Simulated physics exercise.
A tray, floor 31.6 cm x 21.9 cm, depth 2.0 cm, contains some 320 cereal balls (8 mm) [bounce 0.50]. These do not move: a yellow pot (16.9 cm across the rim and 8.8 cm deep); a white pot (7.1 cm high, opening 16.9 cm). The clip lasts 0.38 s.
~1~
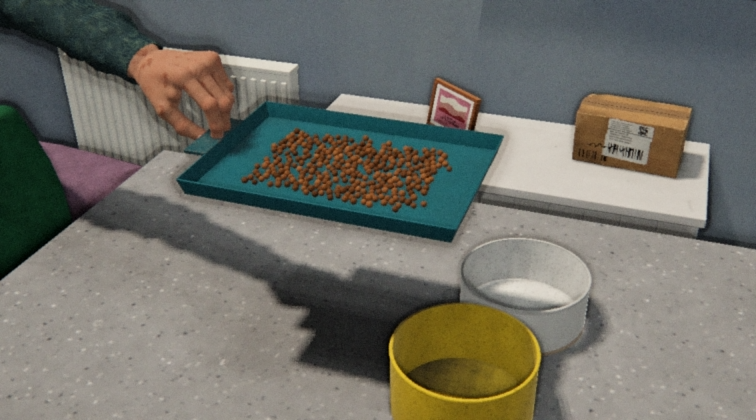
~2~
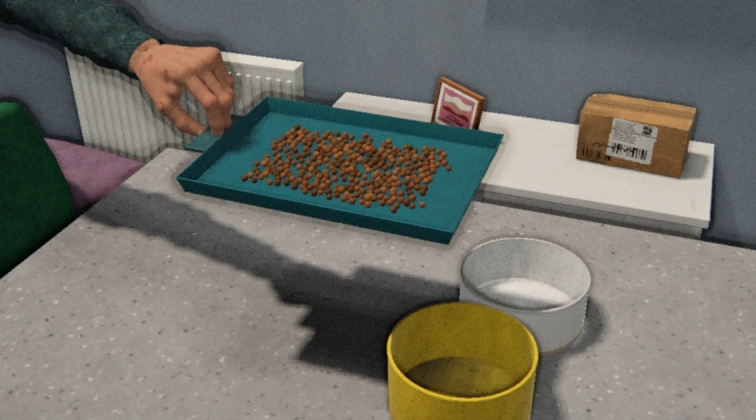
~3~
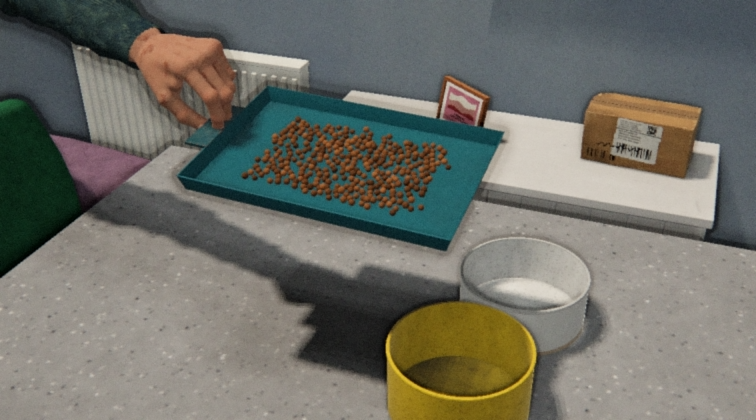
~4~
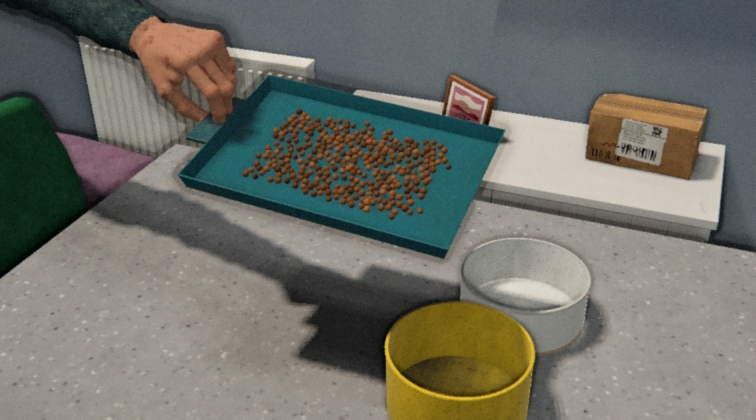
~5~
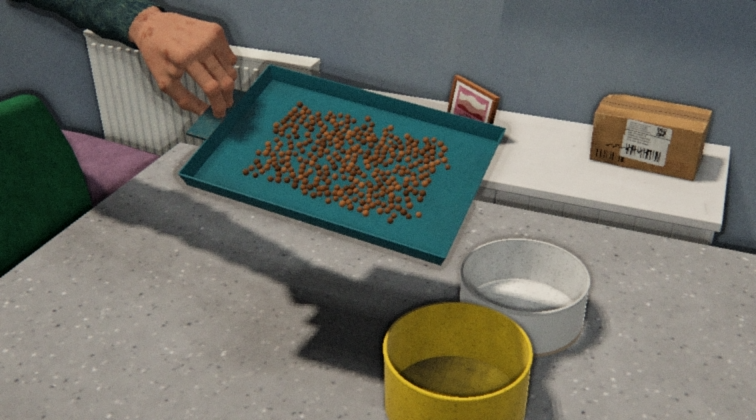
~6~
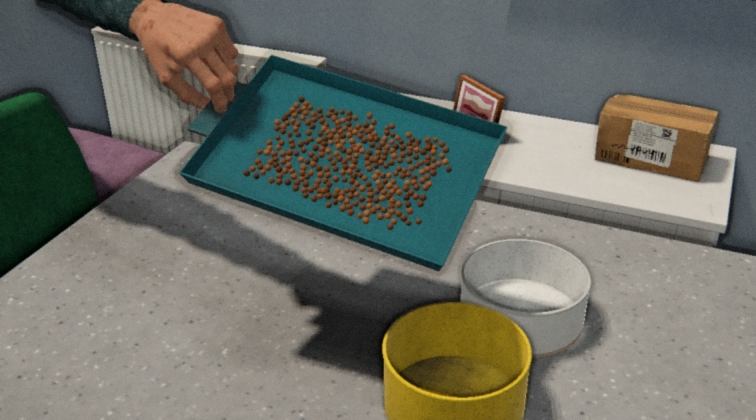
Teal tray of brown cereal balls tilting steadily down toward the front right, a hand at its left corner, balls staying put.
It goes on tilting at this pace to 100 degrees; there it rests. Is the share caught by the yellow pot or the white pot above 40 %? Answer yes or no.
Share that ends inside, set against 40 %: No.
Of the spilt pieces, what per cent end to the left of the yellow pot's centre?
About 100 per cent.
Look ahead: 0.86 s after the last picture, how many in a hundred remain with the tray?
Roughly 95 per cent.
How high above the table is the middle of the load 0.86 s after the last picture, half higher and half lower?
About 20 cm.
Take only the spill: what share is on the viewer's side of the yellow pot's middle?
Some 10 per cent.
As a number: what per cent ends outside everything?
Roughly 90 per cent.
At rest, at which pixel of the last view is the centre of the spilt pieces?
Near (401, 346).
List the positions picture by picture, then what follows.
The first picture shows tray at (309, 204); tilt 0 degrees; leading edge at (482, 178); middle of the load at (354, 168); yellow pot at (464, 348); white pot at (526, 273).
The second picture shows tray at (307, 205); tilt 1 degrees; leading edge at (480, 179); middle of the load at (354, 166).
The third picture shows tray at (307, 207); tilt 5 degrees; low side front right; leading edge at (480, 181); middle of the load at (354, 164).
The fourth picture shows tray at (307, 211); tilt 10 degrees; low side front right; leading edge at (479, 184); middle of the load at (354, 162).
The fifth picture shows tray at (306, 215); tilt 14 degrees; low side front right; leading edge at (478, 188); middle of the load at (354, 161).
The sixth picture shows tray at (306, 218); tilt 19 degrees; low side front right; leading edge at (477, 191); middle of the load at (355, 162); yellow pot at (457, 347); white pot at (526, 274).
Then, 0.46 s after the last picture, tilt 47 degrees; tray 100 %; middle of all pieces on or above the table near (364, 222).
Then, 0.86 s after the last picture, tilt 71 degrees; tray 95 %; middle of all pieces on or above the table near (366, 229).
Then, 1.21 s after the last picture, tilt 92 degrees; tray 40 %, outside 15 %, yellow pot 10 %, in the air 35 %; middle of all pieces on or above the table near (390, 292).
Then, 1.55 s after the last picture, tilt 100 degrees; outside 85 %, yellow pot 10 %; middle of all pieces on or above the table near (400, 355).
In the end, outside 90 %, yellow pot 10 %.
